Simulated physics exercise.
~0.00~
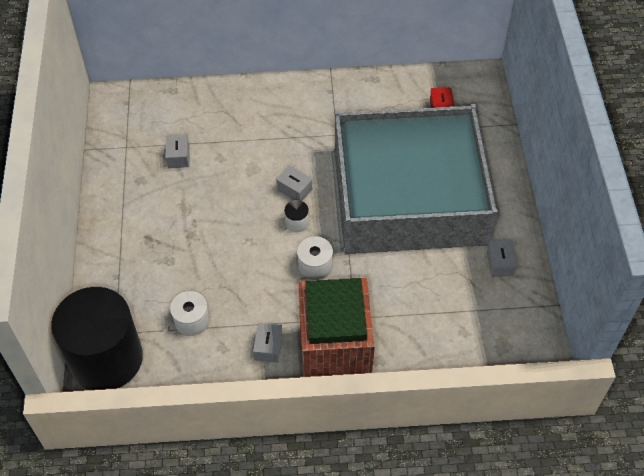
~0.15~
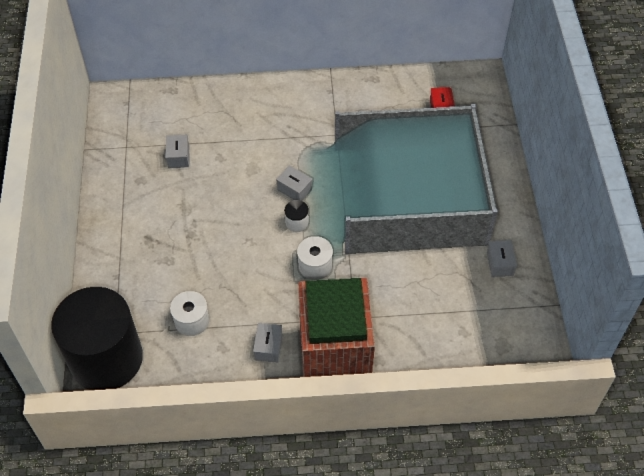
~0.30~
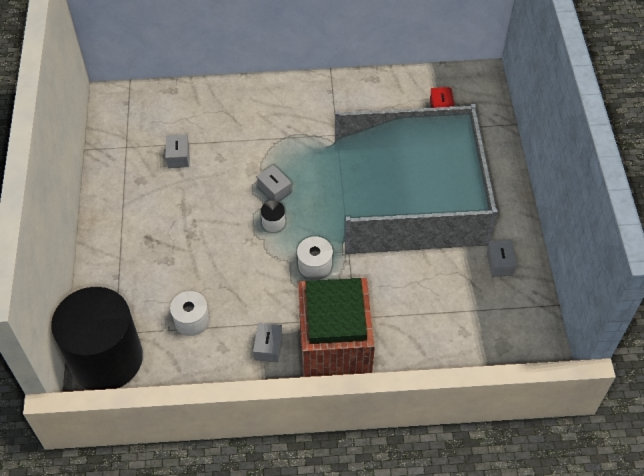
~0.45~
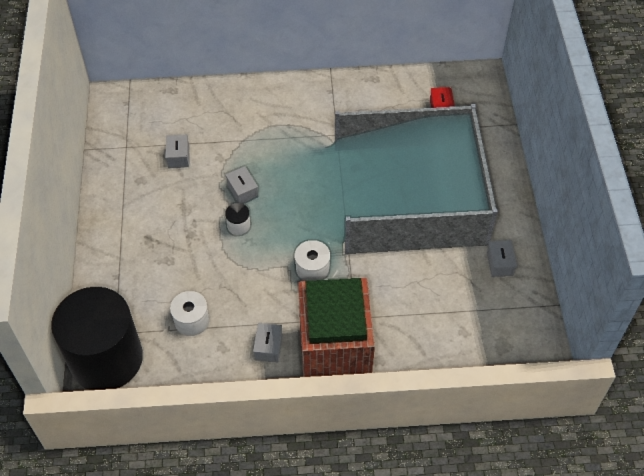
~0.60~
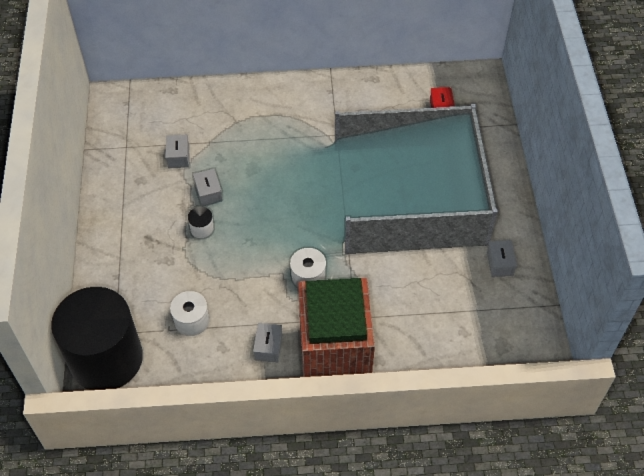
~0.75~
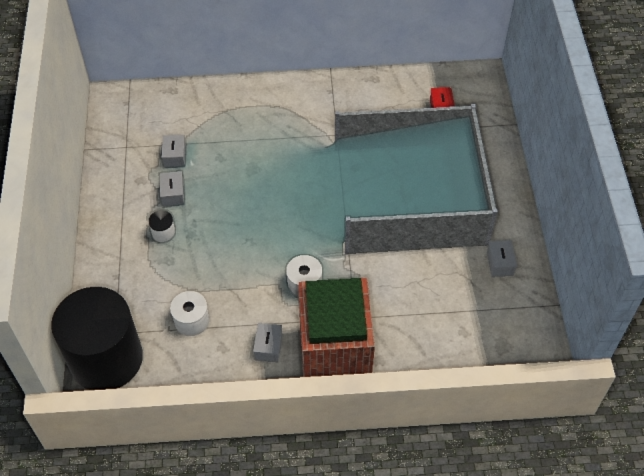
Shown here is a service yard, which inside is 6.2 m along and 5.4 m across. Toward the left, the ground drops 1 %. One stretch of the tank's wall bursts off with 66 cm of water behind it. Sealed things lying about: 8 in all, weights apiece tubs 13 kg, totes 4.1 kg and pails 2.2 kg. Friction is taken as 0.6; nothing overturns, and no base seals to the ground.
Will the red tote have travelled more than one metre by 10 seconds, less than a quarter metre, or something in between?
Movement: Big.
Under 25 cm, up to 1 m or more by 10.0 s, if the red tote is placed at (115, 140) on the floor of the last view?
What happens is that it covers a big distance.
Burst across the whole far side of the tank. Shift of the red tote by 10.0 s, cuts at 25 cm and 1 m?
Under that change, the red tote covers a big distance.
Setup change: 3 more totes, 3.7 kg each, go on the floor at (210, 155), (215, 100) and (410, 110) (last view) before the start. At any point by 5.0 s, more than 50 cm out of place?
Spot by spot, in turn: Exceeds it, exceeds it, falls short.
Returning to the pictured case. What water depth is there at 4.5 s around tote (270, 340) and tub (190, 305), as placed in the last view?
Close to 10 and 12 centimetres.
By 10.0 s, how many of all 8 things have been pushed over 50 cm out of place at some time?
The number is 8.
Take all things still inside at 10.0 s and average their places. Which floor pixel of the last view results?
Roughly at (368, 263).
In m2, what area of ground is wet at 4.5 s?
That flooded area is roughly 22 m2.
After 2.0 s the red tote is near (443, 98), 0.0 m from its start, aground; 3 afloat.
After 4.5 s the red tote is near (443, 98), 0.0 m from its start, aground; 5 afloat.
After 7.0 s the red tote is near (509, 103), 0.9 m from its start, afloat; 6 afloat.
After 10.0 s the red tote is near (534, 294), 3.4 m from its start, afloat; 5 afloat.
